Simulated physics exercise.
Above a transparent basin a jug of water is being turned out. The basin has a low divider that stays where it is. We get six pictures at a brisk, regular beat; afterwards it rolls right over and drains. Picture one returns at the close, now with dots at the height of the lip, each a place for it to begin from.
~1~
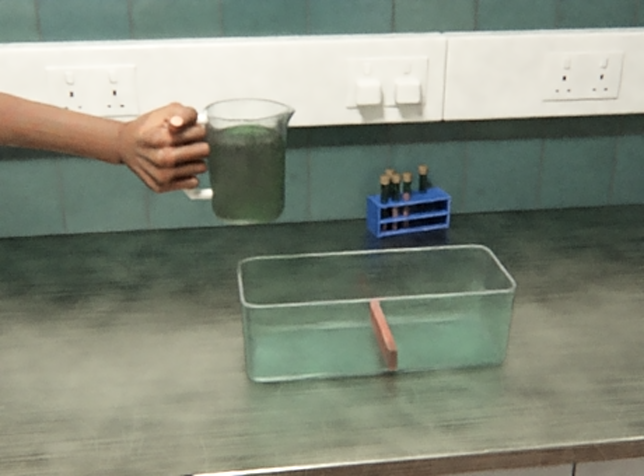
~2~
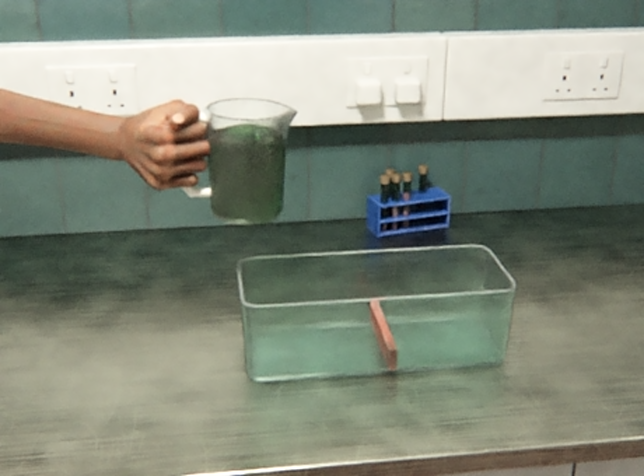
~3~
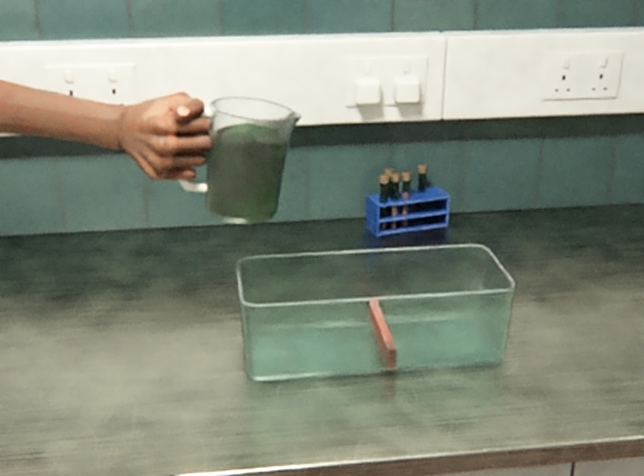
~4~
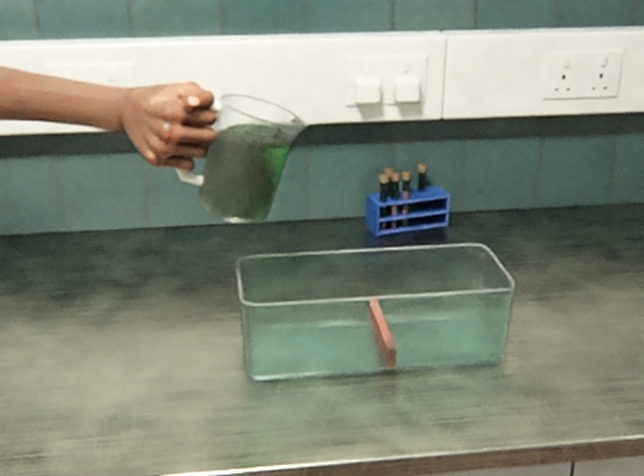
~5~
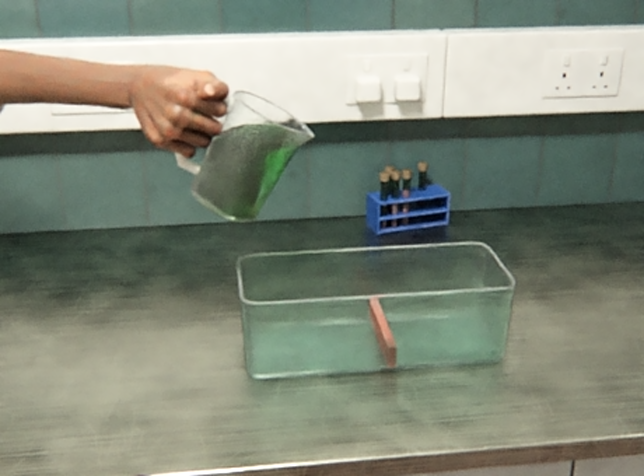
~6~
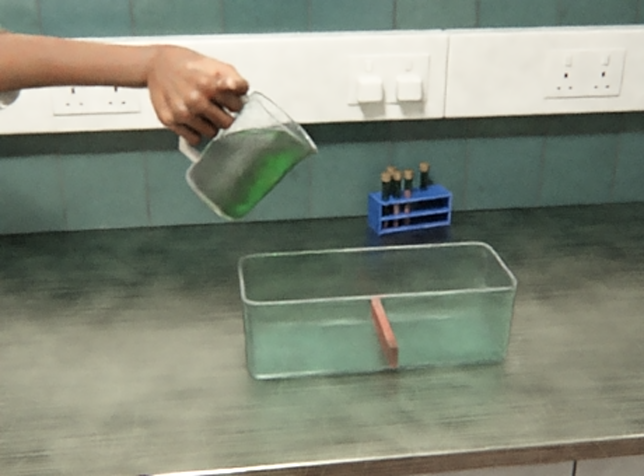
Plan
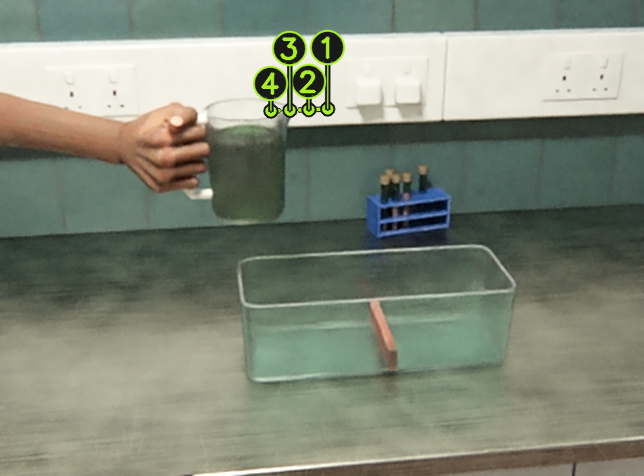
A hand held a clear jug of dark greenish water upright above a see-through basin with a low reddish divider, then tilted it steadily to the right, with no water leaving the jug.
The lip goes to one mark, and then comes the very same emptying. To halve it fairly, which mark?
Choose 1.
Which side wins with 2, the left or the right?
The left side.
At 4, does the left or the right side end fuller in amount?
More ends on the left.
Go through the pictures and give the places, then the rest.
In the first picture, upright, lip at (294, 110); basin from (247, 379) to (505, 360); top of the wall at (383, 325); nothing has left yet.
In the second picture, upright, lip at (295, 111); nothing has left yet.
In the third picture, tipped about 8°, lip at (300, 115); nothing has left yet.
In the fourth picture, tipped about 17°, lip at (306, 123); nothing has left yet.
In the fifth picture, tipped about 29°, lip at (312, 135); nothing has left yet.
In the sixth picture, tipped about 43°, lip at (317, 151); nothing has left yet.
In lime, 1 at (327, 109); 2 at (308, 109); 3 at (289, 110); 4 at (270, 111).
If 1 is chosen, about 48 % ends left of the wall and 51 % right of it.
If 2 is chosen, about 77 % ends left of the wall and 15 % right of it; 9 % is lost outside.
If 3 is chosen, about 85 % ends left of the wall and 9 % right of it; 6 % is lost outside.
If 4 is chosen, about 81 % ends left of the wall and 14 % right of it; 5 % is lost outside.
